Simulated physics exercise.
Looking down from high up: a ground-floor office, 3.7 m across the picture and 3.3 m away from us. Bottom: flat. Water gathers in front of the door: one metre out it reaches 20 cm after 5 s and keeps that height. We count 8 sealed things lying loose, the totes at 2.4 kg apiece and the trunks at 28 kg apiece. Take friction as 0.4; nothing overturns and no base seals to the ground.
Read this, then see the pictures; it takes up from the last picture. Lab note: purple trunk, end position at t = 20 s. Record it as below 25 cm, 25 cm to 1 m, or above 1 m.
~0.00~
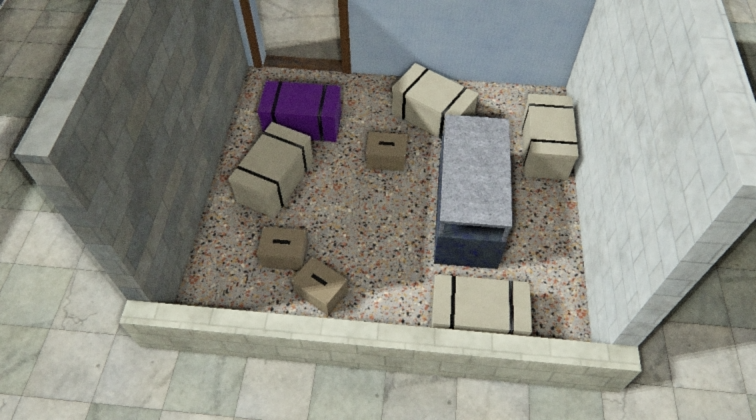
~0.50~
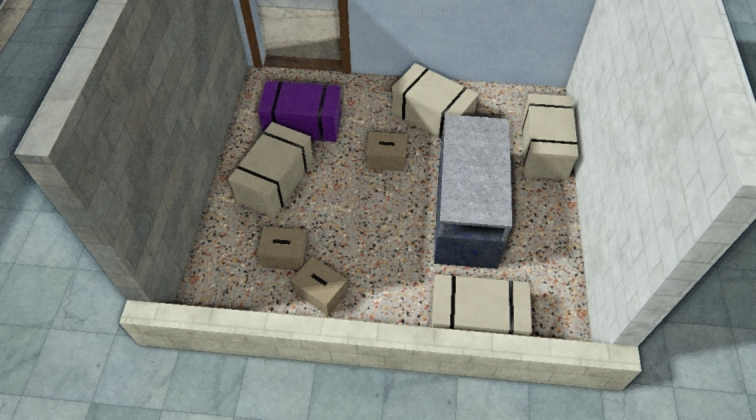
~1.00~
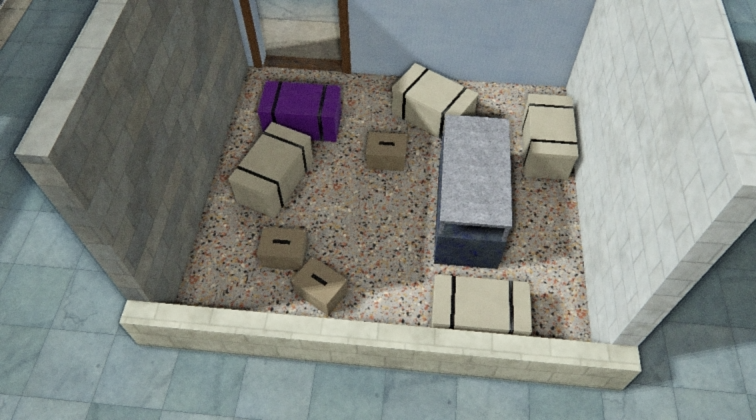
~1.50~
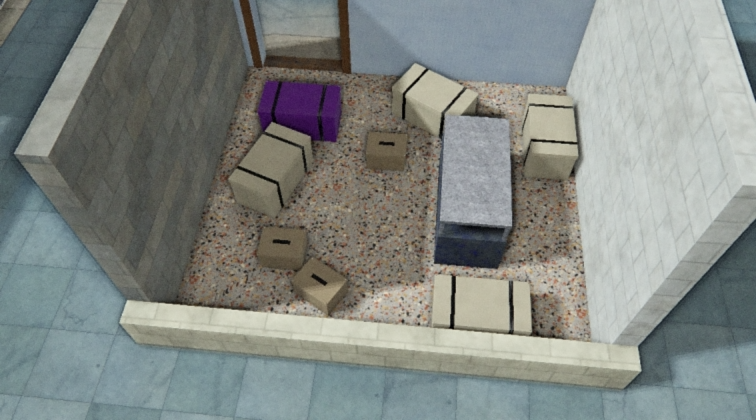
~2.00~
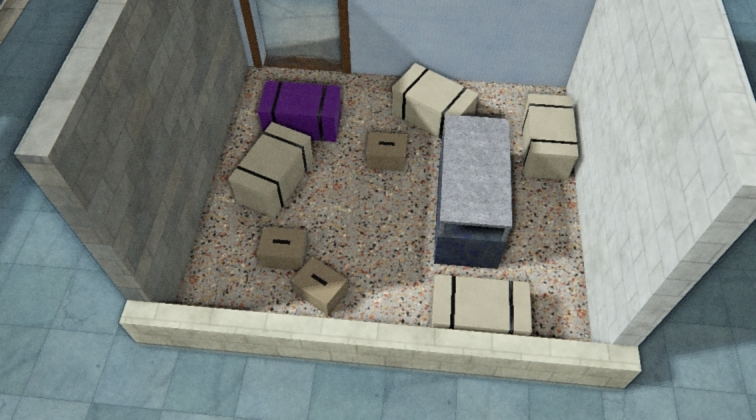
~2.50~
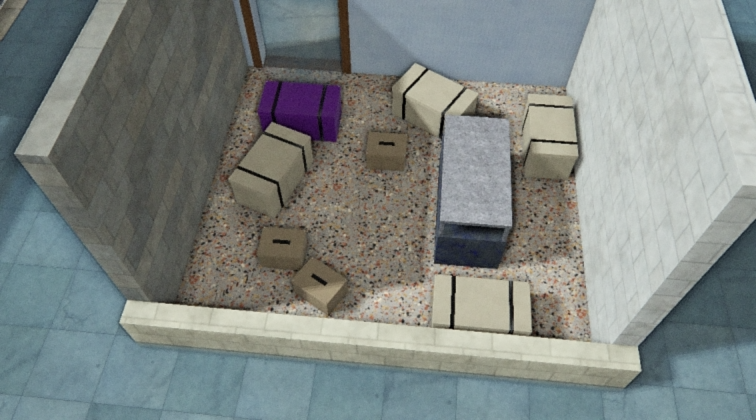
My money says it heads well off.
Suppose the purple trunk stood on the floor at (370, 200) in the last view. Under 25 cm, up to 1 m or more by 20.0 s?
It travels far.
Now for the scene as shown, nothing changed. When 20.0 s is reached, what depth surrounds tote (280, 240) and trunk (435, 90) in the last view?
Depth approx. 19 cm / 17 cm.
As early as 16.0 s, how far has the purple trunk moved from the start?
200 cm, give or take.
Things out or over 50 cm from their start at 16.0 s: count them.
By that time the total stands at 7.
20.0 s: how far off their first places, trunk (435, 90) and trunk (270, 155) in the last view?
First 250 cm, then 300 cm.
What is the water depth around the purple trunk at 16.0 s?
Roughly 13 cm at that moment.
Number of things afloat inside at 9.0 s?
Then: 5.
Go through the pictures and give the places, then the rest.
In the first frame, the purple trunk at (300, 99) rests on the ground; water covers 0.0 m2; 0 of 8 have shifted.
In the second frame, the purple trunk at (300, 99), on the bottom; 0.0 m2 under water; 0 of 8 have shifted.
In the third frame, the purple trunk at (300, 99), on the bottom; 0.0 m2 under water; 0 of 8 have shifted.
In the fourth frame, the purple trunk at (300, 99) rests on the ground; water covers 0.0 m2; 0 of 8 have shifted.
In the fifth frame, the purple trunk at (300, 99), on the bottom; 0.0 m2 under water; 0 of 8 have shifted.
In the sixth frame, the purple trunk at (300, 99), on the bottom; water covers 0.2 m2; 0 of 8 have shifted.
After 4.0 s the purple trunk is near (299, 101), 0.0 m from its start, aground; 0 afloat.
After 9.0 s the purple trunk is near (300, 180), 1.1 m from its start, afloat; 5 afloat.
After 16.0 s the purple trunk is near (410, 234), 2.0 m from its start, afloat; 8 afloat.
After 20.0 s the purple trunk is near (339, 237), 1.8 m from its start, afloat; 8 afloat.
